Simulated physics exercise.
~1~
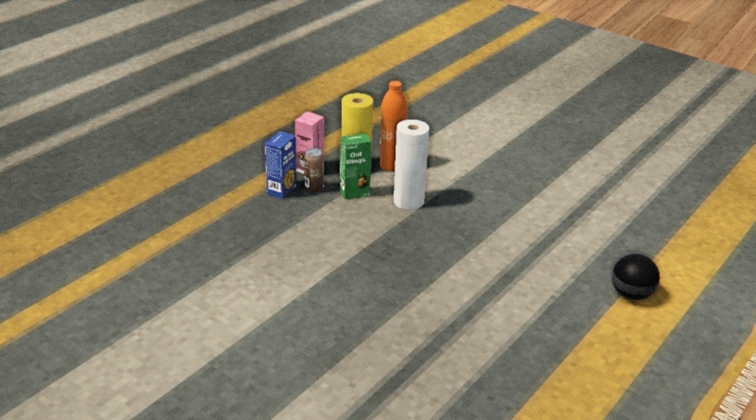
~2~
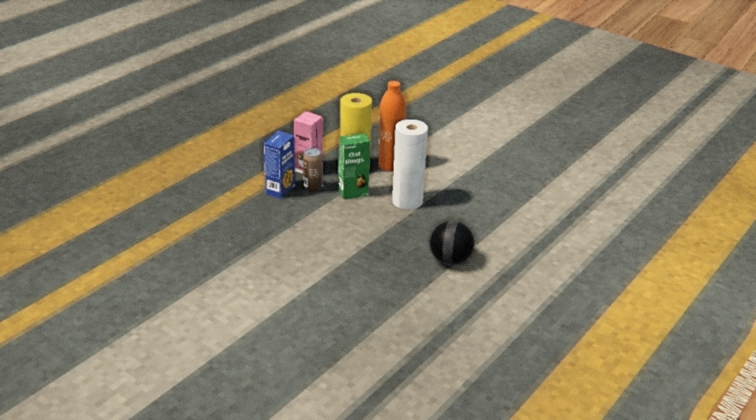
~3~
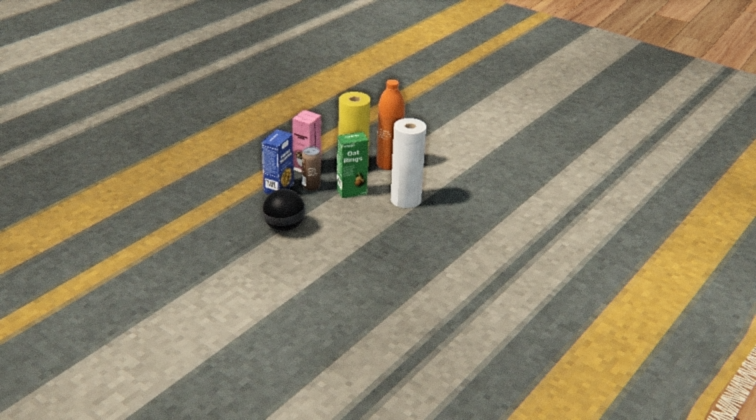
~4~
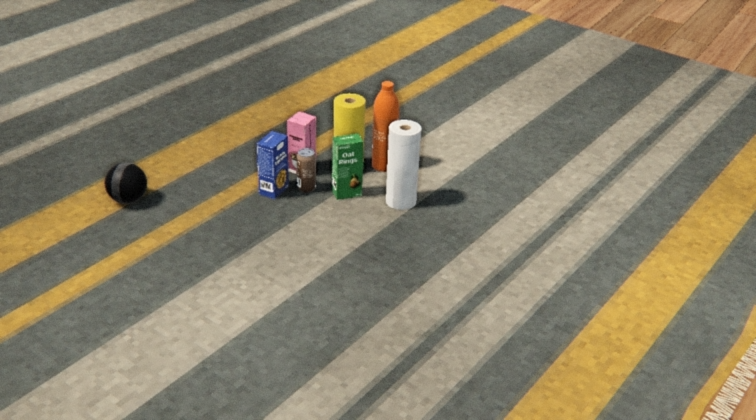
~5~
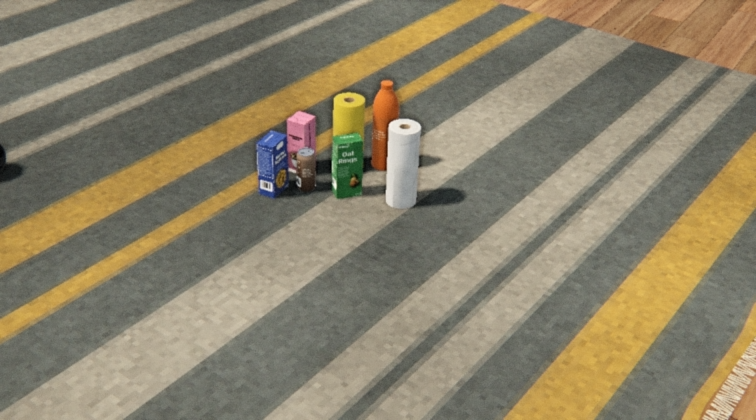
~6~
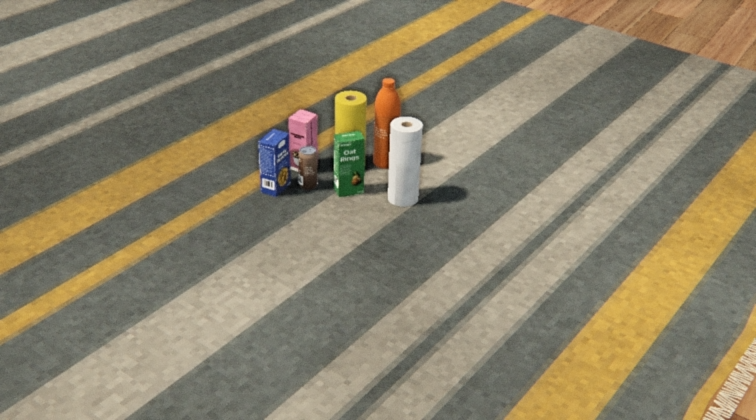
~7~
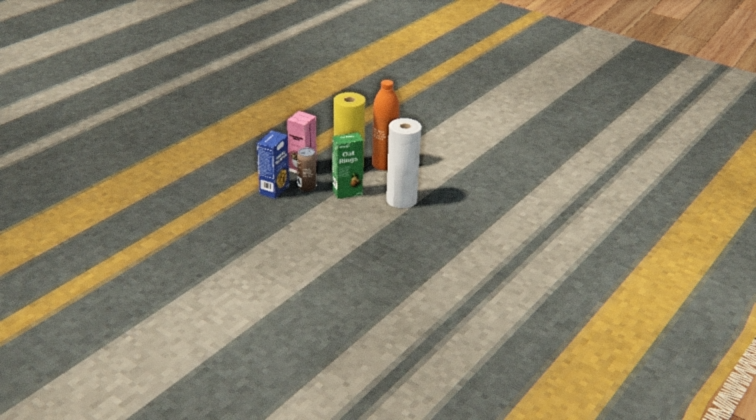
On a striped rug, a black ball rolls left past seven standing items and leaves view.
